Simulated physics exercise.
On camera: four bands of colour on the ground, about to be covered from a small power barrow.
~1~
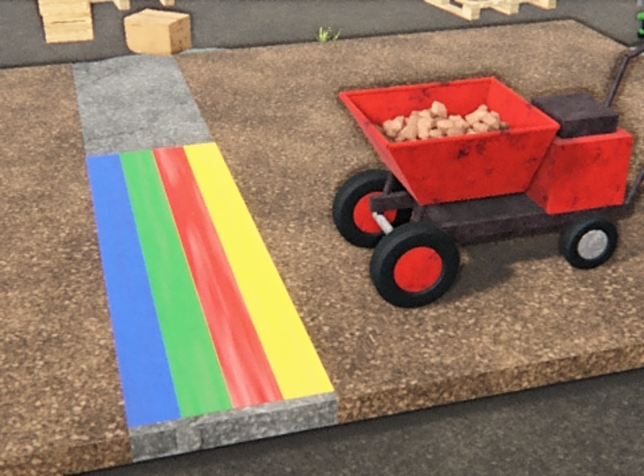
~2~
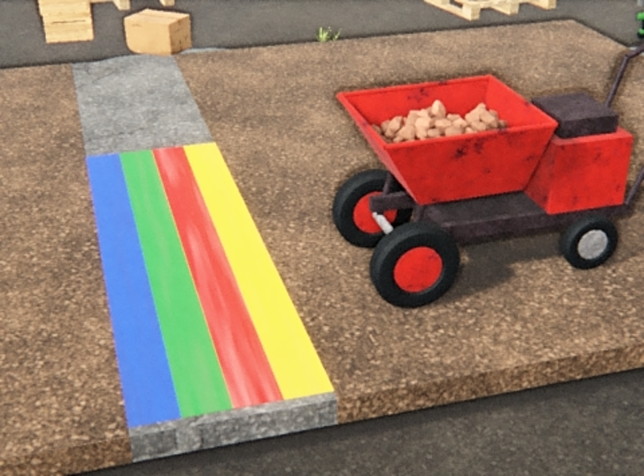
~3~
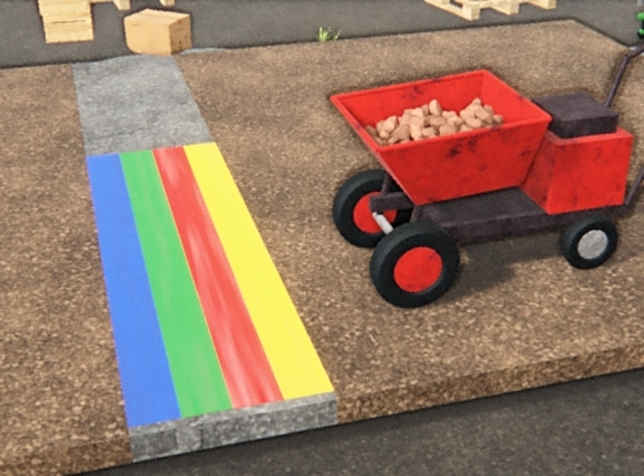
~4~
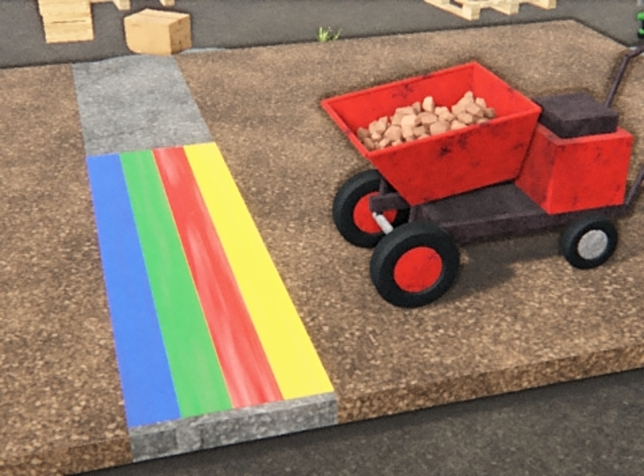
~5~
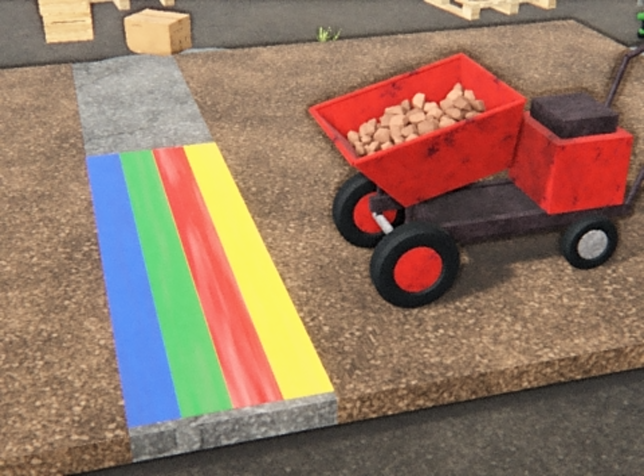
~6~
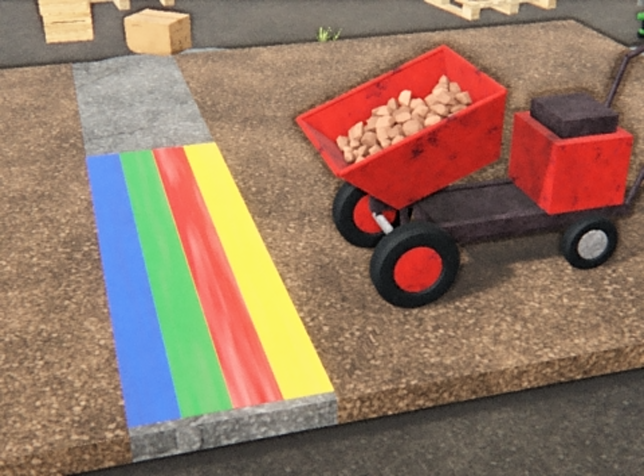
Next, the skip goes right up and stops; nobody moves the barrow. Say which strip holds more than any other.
The red one gets the largest share.
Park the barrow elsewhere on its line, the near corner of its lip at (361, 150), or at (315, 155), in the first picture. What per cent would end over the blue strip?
First some 20, then 30 per cent.
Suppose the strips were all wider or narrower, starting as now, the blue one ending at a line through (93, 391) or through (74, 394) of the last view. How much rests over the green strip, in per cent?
Near 20 % and 20 %.
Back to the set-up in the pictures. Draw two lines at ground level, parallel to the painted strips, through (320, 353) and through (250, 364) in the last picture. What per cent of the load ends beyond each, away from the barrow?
The first gives 90 %, the second 50 %.
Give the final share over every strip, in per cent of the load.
In per cent, yellow strip 20, red strip 35, green strip 25 and blue strip 10.
Soon, skip tipped steeply; all in the skip.
A while on, skip tipped right over; most in the skip; a small part over the yellow strip; a small part over the red strip; a stray few falling.
Towards the end, skip tipped right over; about a quarter in the skip; a small part over the yellow strip; about a third over the red strip; about a quarter over the green strip; a small part over the blue strip; a stray few off the paint.
Finally, skip tipped right over; a small part in the skip; about a quarter over the yellow strip; about a third over the red strip; about a quarter over the green strip; a small part over the blue strip; a stray few off the paint.
